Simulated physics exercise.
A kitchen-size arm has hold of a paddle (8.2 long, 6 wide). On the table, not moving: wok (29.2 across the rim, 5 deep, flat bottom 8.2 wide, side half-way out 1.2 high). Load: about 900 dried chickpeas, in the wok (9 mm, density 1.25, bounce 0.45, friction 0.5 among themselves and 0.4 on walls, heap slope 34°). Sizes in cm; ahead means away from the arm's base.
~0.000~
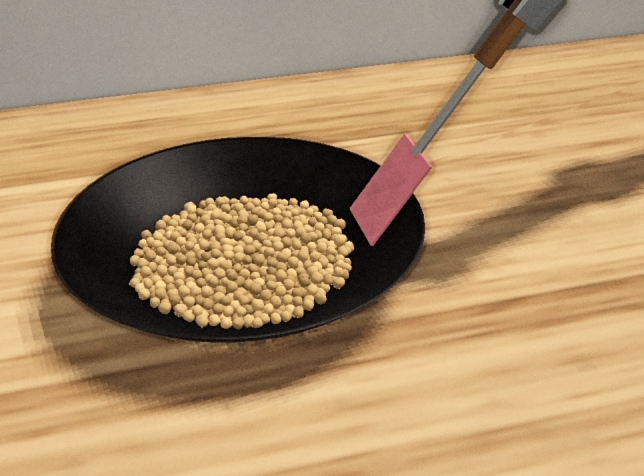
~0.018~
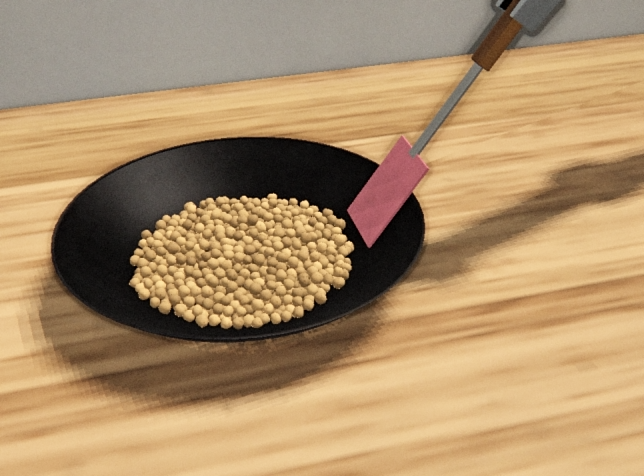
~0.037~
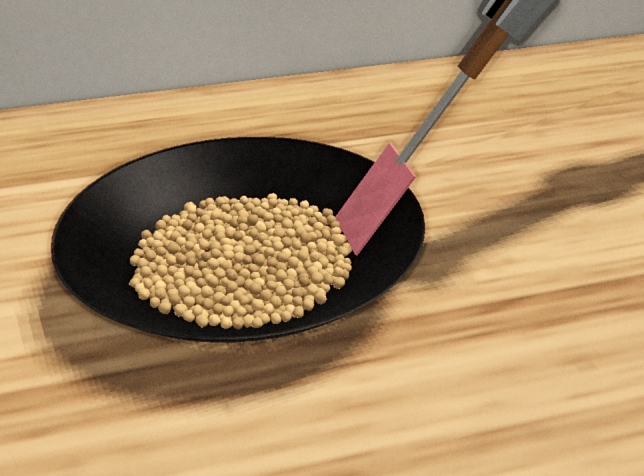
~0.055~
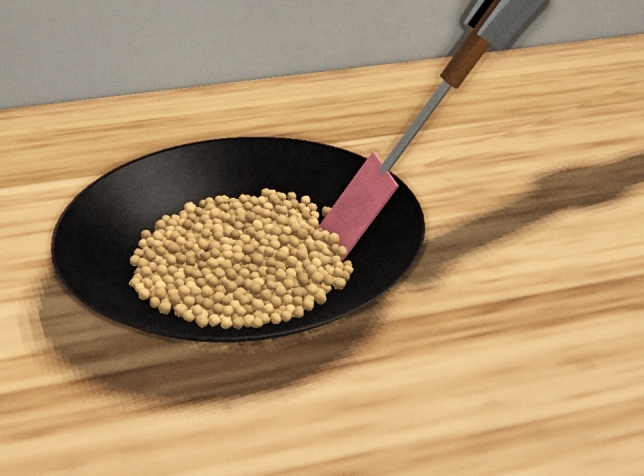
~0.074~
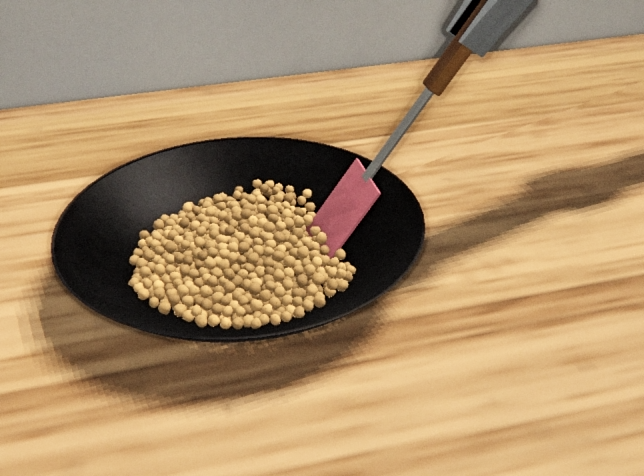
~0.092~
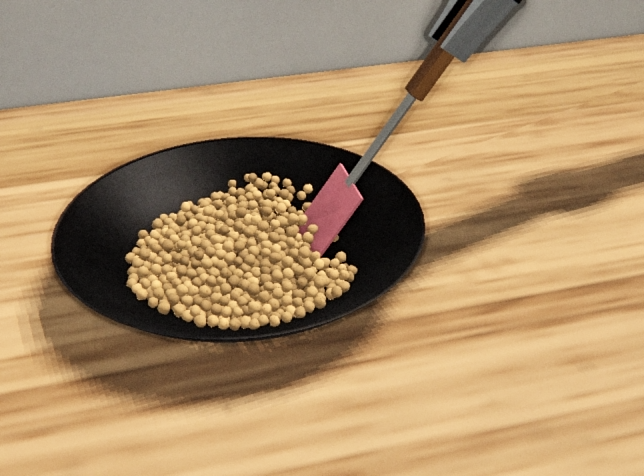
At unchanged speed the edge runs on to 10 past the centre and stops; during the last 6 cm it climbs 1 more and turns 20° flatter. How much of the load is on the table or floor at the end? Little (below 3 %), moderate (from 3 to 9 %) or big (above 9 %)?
On the table or floor the share is big, above 9 %.
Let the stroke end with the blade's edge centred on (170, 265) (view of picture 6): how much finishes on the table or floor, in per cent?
Some 0 per cent.
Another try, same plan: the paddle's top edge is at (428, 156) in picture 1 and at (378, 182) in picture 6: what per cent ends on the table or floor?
About 10 per cent.
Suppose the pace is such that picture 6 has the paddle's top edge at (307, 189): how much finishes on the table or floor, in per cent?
About 30 per cent.
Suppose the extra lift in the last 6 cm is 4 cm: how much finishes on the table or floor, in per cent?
About 15 per cent.
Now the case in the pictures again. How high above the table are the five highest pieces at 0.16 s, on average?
Some 5 cm.
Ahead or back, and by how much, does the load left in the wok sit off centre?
About 4.0 cm ahead.
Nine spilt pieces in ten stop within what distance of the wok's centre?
About 30 cm.
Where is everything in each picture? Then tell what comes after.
The paddle top edge at (418, 150), sloping 54°; upper third of the load around (241, 246), from x 135 to 350, top at y 200; 900 in the wok, in the first picture.
The paddle top edge at (415, 151), sloping 54°; upper third of the load around (241, 246), from x 135 to 350, top at y 200, in the second picture.
The paddle top edge at (402, 159), sloping 54°; upper third of the load around (241, 246), from x 135 to 345, top at y 200, in the third picture.
The paddle top edge at (385, 168), sloping 54°; upper third of the load around (247, 243), from x 135 to 350, top at y 195, in the fourth picture.
The paddle top edge at (368, 175), sloping 54°; upper third of the load around (246, 240), from x 135 to 350, top at y 185, in the fifth picture.
The paddle top edge at (351, 180), sloping 54°; upper third of the load around (241, 241), from x 130 to 350, top at y 175; 900 in the wok, in the sixth picture.
After 0.16 s, sloping 54°, highest piece 5 above the table; 900 in the wok.
After 0.22 s, sloping 48°, highest piece 6 above the table; 900 in the wok.
After 0.46 s, sloping 34°, highest piece 6 above the table; 776 in the wok, 117 on the table or floor, 7 on the blade or in flight.
After 1.51 s, sloping 34°, highest piece 6 above the table; 773 in the wok, 127 on the table or floor.
In the end, 773 in the wok, 127 on the table or floor. That is 14 % on the table or floor.
